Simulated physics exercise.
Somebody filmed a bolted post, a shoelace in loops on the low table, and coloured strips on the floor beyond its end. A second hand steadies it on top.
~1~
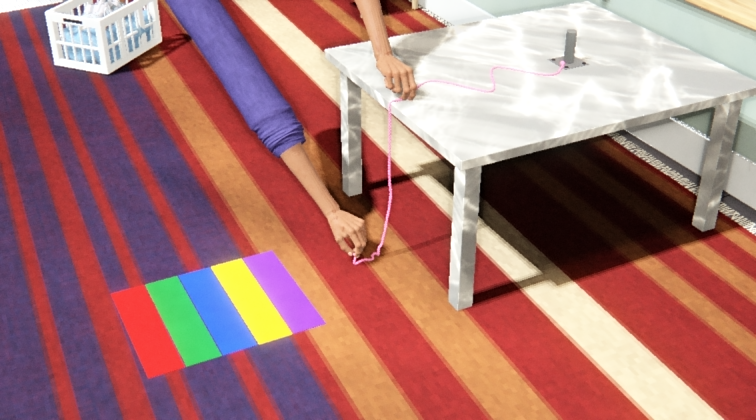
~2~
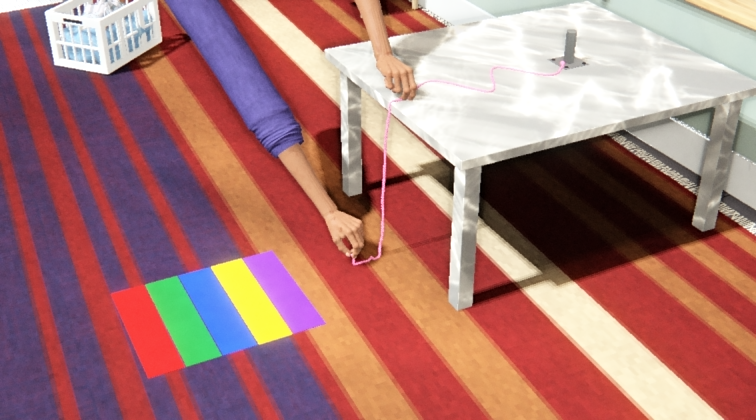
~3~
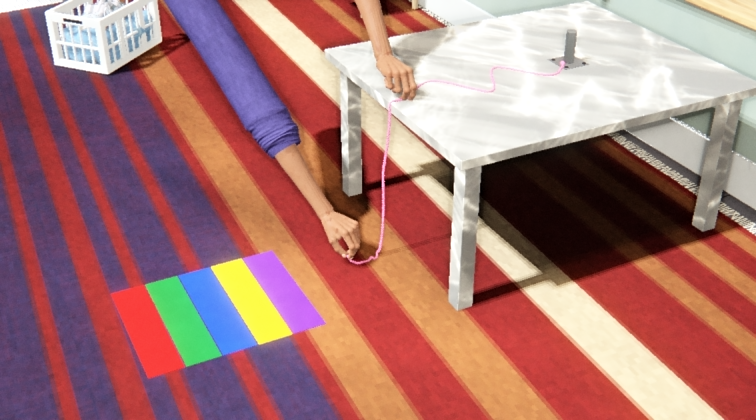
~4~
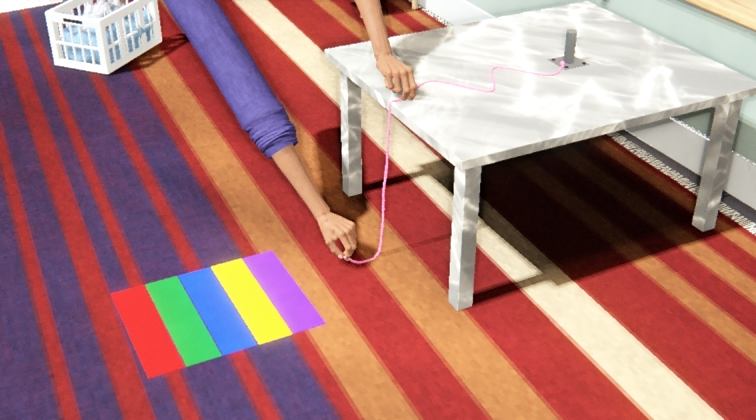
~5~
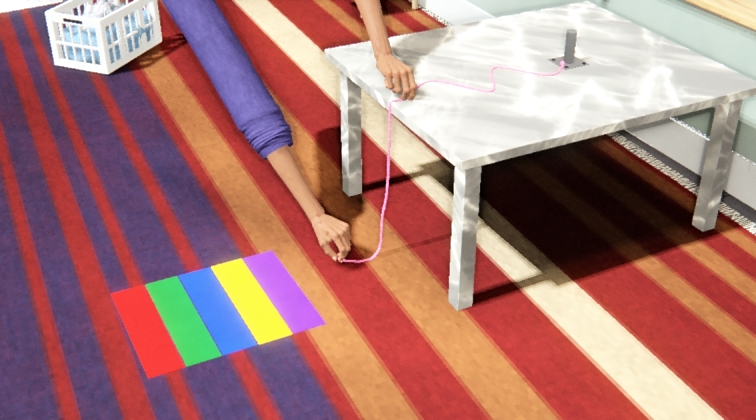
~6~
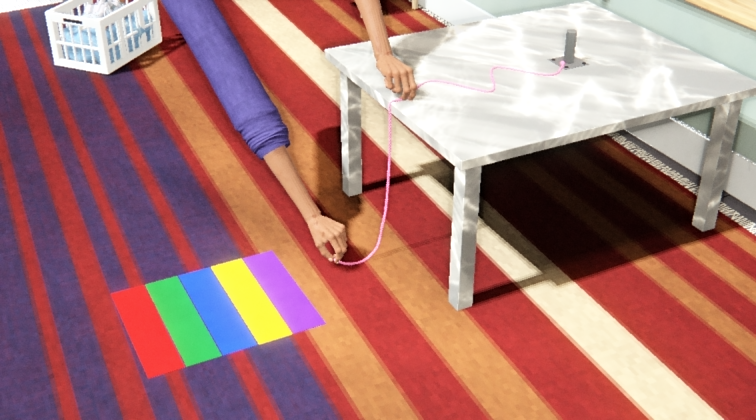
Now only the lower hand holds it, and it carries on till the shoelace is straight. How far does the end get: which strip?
It halts on the red strip.
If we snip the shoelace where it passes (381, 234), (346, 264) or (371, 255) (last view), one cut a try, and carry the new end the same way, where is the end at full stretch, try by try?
In that order: (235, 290), (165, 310) and (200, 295).
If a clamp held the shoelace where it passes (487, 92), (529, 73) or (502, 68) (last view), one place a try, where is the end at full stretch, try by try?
Try by try, around (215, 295), (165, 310) and (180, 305).
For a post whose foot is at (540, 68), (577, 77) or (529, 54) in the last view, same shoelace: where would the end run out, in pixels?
The places are (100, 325), (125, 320) and (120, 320).
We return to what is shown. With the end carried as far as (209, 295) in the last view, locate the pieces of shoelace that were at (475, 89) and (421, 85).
Near (424, 93) and (384, 124).
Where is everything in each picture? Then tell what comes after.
End (354, 254); purple (300, 314); yellow (266, 324); blue (232, 335); green (196, 345); red (159, 356), in the first picture.
End (352, 255); shoelace through (551, 75) (491, 74) (455, 84) (405, 99) (385, 163) (382, 233), in the second picture.
End (348, 256), in the third picture.
End (344, 257); shoelace through (551, 75) (491, 74) (455, 84) (405, 99) (387, 162) (382, 233), in the fourth picture.
End (338, 258), in the fifth picture.
End (334, 260); shoelace through (551, 75) (491, 74) (455, 84) (405, 99) (390, 162) (381, 233), in the sixth picture.
Soon after, end near (209, 295); over blue.
After that, end near (168, 306); over green.
At the stop, end near (143, 313); over red. Over red.
